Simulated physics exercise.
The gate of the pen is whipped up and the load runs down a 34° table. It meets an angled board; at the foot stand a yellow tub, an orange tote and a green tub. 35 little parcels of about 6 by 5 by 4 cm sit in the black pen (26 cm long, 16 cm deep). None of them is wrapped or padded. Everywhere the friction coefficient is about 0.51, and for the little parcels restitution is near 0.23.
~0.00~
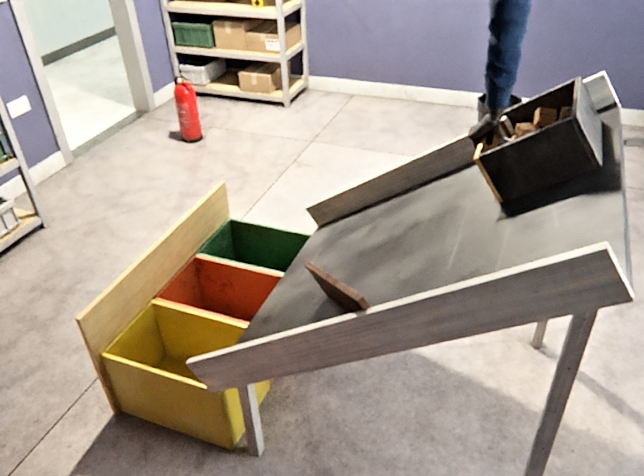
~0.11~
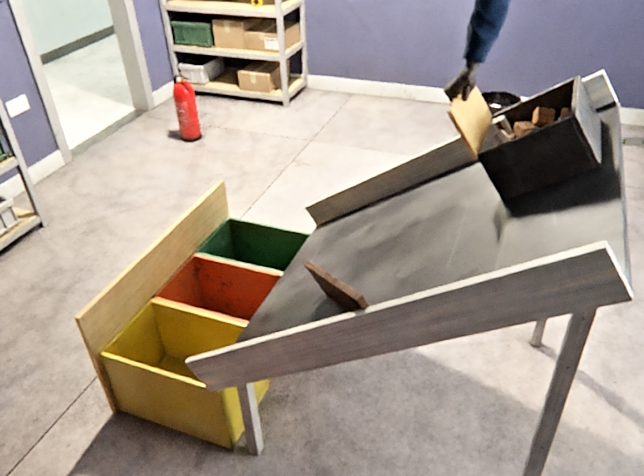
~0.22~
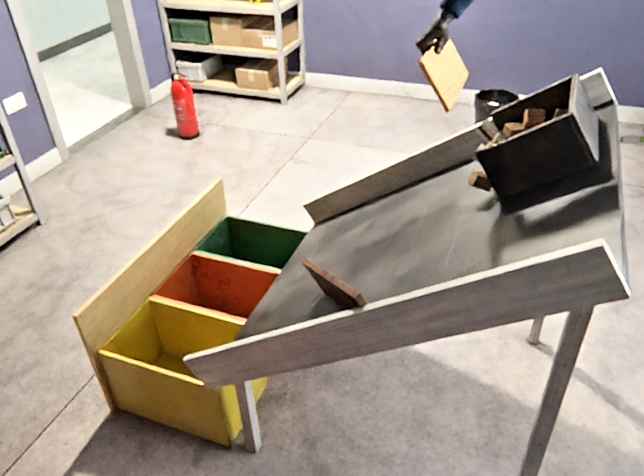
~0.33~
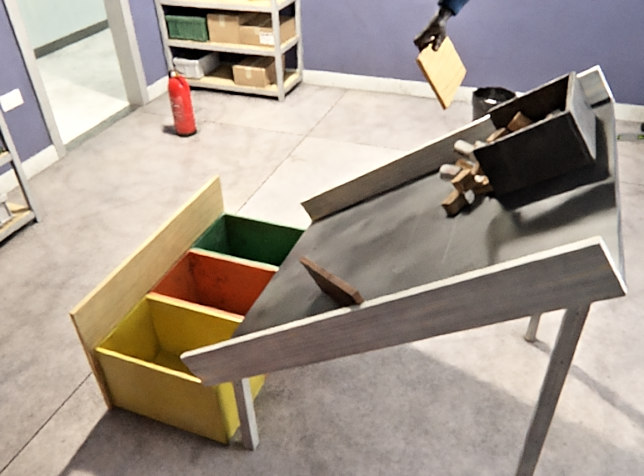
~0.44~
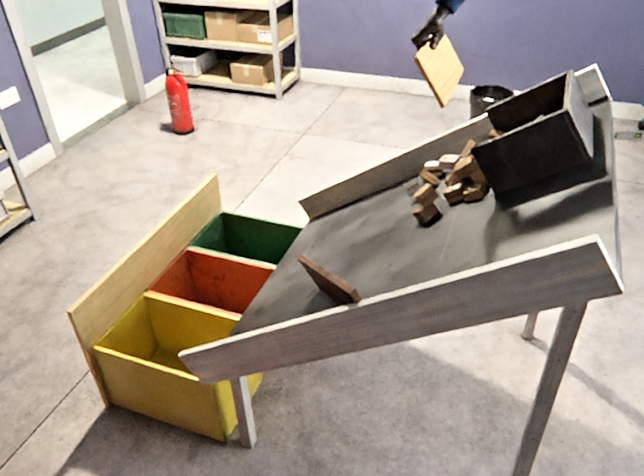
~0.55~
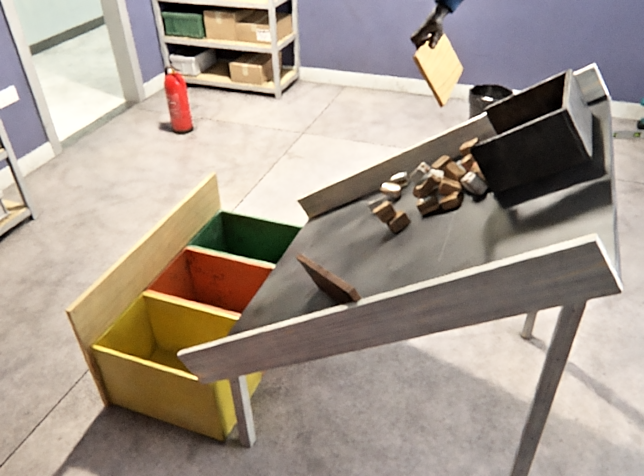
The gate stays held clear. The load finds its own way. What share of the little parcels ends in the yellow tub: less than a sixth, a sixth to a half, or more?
The yellow tub ends up with below one sixth of them.
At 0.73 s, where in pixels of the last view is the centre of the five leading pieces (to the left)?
Mean position approx. (336, 214).
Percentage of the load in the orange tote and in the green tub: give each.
35 and 65 %.
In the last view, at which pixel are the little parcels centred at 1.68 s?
I'd place it close to (226, 285) in the last view.
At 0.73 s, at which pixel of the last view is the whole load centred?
It's centred at about (424, 188).
After 0.73 s, 4 still in the black pen and 31 on the slope.
After 0.96 s, 3 in the green tub, 30 on the slope and 2 in the air.
After 1.27 s, 6 in the orange tote, 13 in the green tub, 11 on the slope and 5 in the air.
Outcome (at 1.68 s), 12 in the orange tote and 23 in the green tub. Asked share, 0 of 35, 0 per cent.
